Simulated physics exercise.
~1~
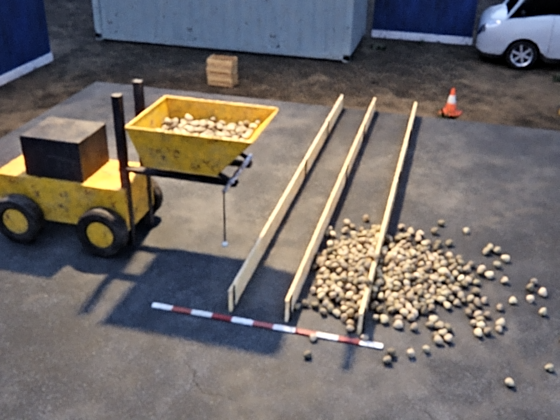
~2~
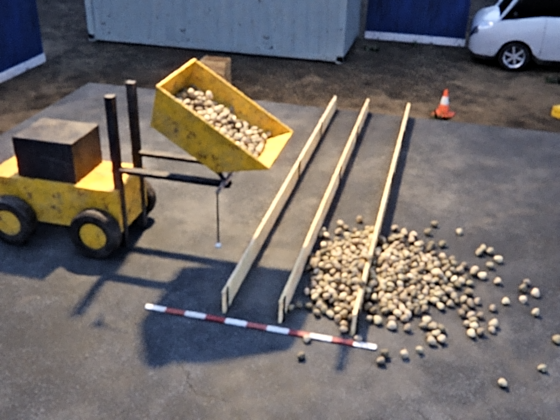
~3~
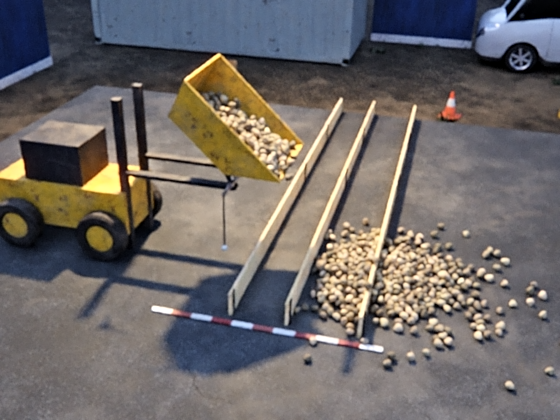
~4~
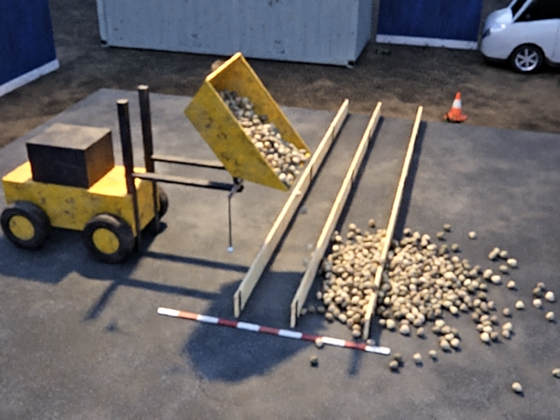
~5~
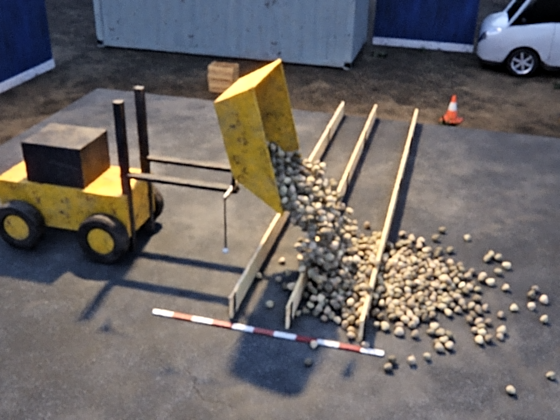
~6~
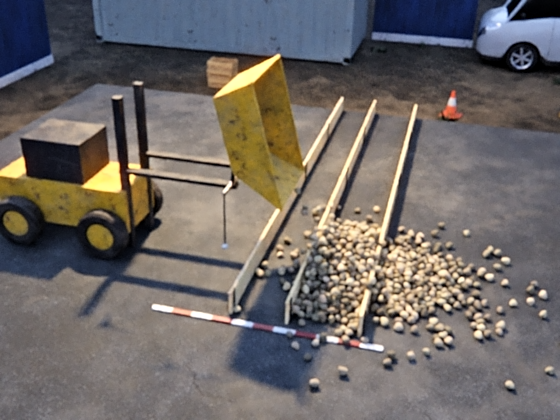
A yellow loader with a dark box on its back stands at the left of a grey paved yard, seen from above, holding a yellow skip of pale round stones. Three long boards stand to its right, with an earlier heap around the farther two, a striped staff in front, and a cone and white vehicle behind. The skip tilts rightward, pauses with its stones still inside, then tips steeply. The stones pour over the nearest board, mostly between the farther two. The skip hangs empty and still above the enlarged heap, with a few stones scattered nearer the loader.
